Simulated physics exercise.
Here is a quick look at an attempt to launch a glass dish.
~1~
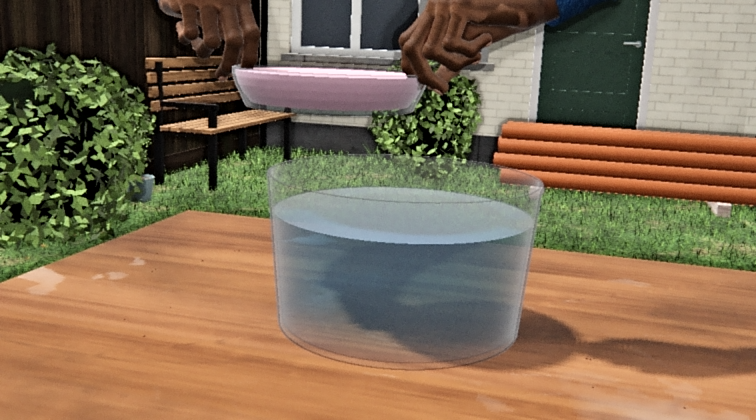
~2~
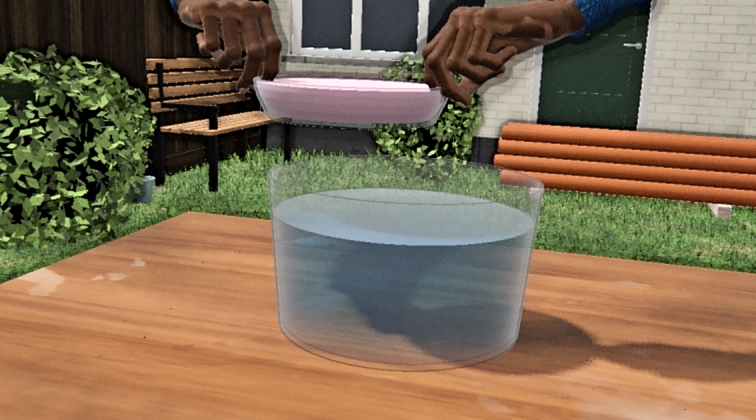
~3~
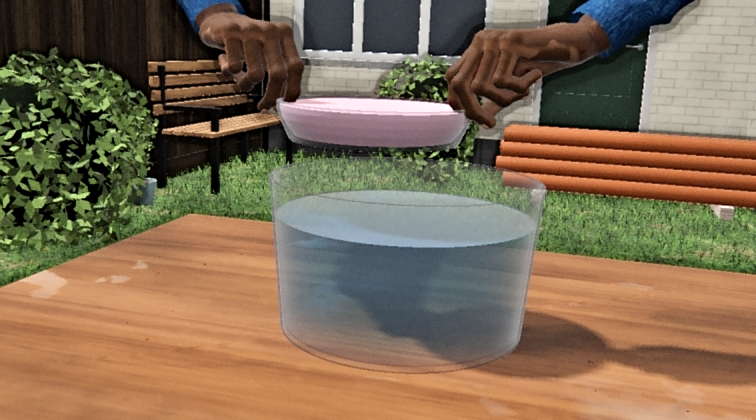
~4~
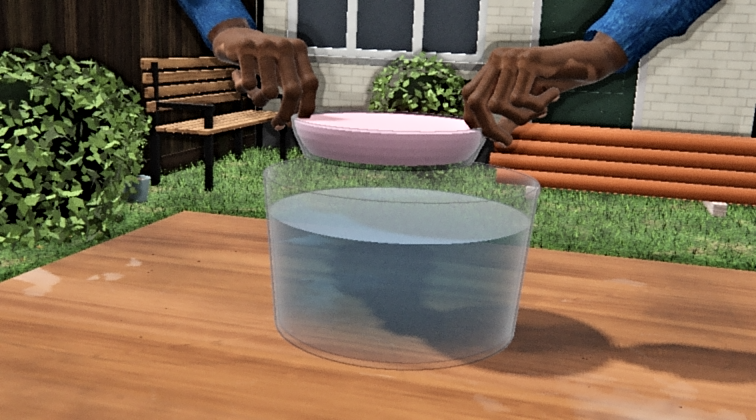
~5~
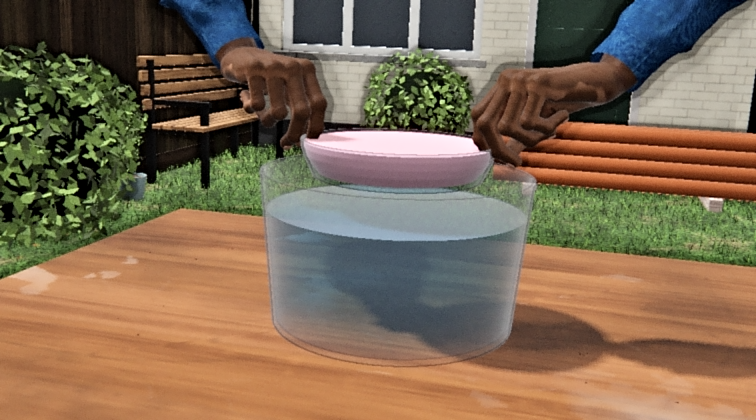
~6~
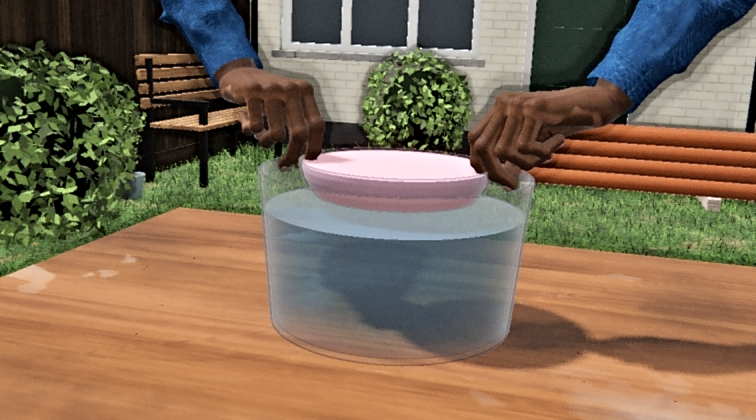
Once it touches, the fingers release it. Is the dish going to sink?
Yes, it goes down.
A moment on, the dish dips into the water.
Further on, water pours in over its rim.
When it is over, the dish lies on the bottom.
